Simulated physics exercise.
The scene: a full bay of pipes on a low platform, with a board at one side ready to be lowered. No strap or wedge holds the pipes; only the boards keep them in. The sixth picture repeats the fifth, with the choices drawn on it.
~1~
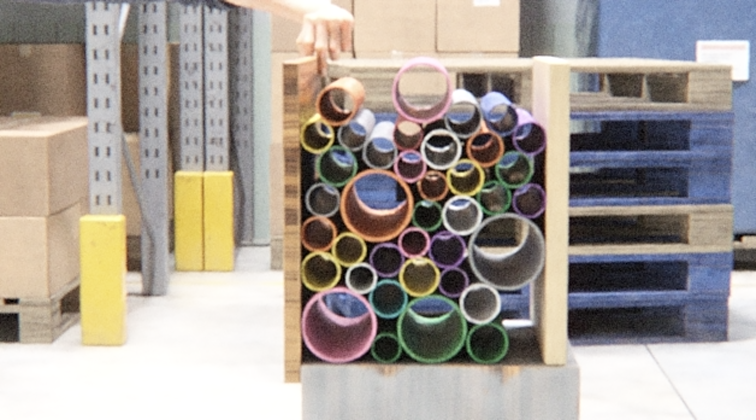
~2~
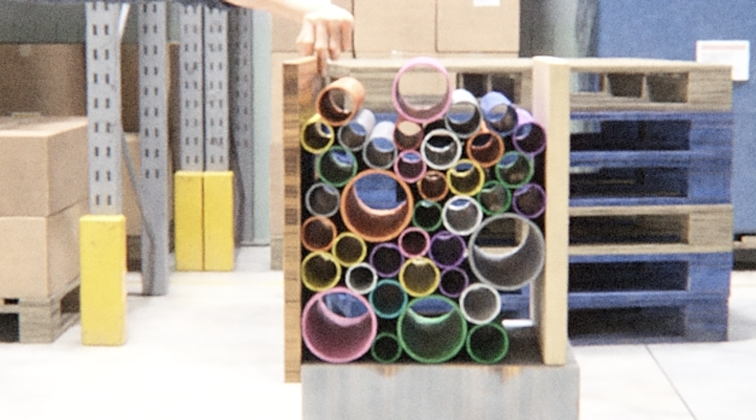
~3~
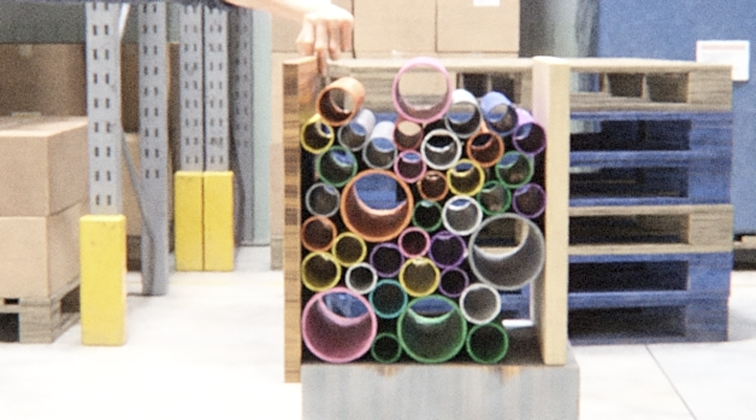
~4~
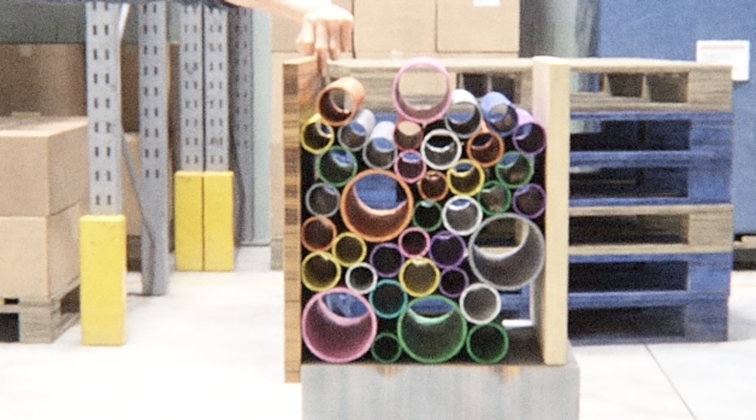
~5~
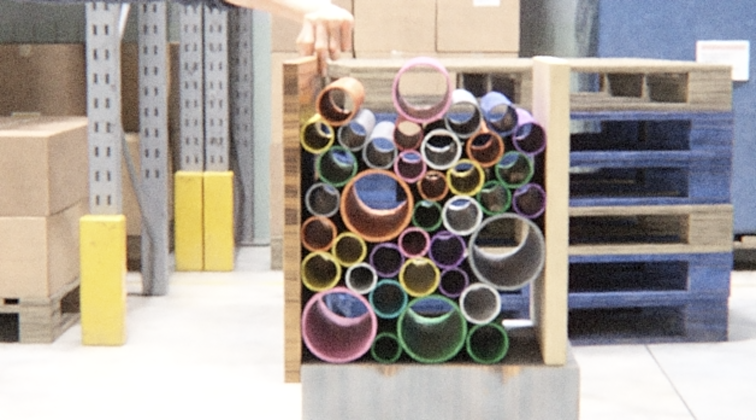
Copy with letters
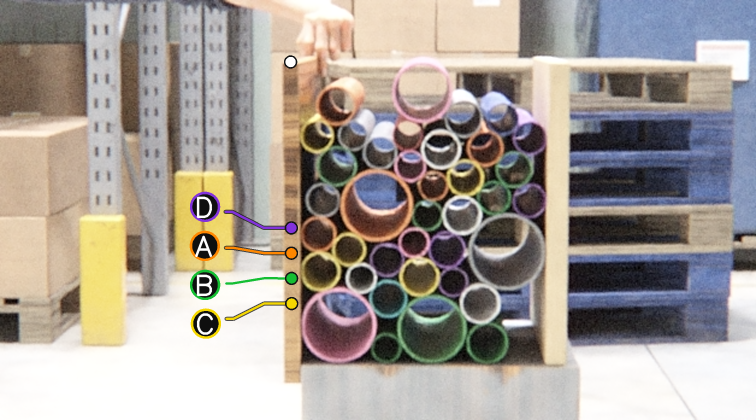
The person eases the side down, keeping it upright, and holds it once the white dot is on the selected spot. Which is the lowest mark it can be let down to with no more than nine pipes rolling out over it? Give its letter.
The lowest mark that will do is B.
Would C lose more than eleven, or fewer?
It loses more than eleven.
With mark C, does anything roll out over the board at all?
At C: Yes.
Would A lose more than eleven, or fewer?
At A, fewer than eleven.
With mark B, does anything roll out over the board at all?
Yes, at B.
On the copy, A at (291, 253); B at (292, 279); C at (292, 304); D at (291, 228); the white dot at (291, 62).
On B. First, top of the board (301, 152).
Then, top of the board (301, 249).
Finally, top of the board (301, 278), nine out over the board.
By contrast, A seven out over the board; C more than nine out over the board; D two out over the board.
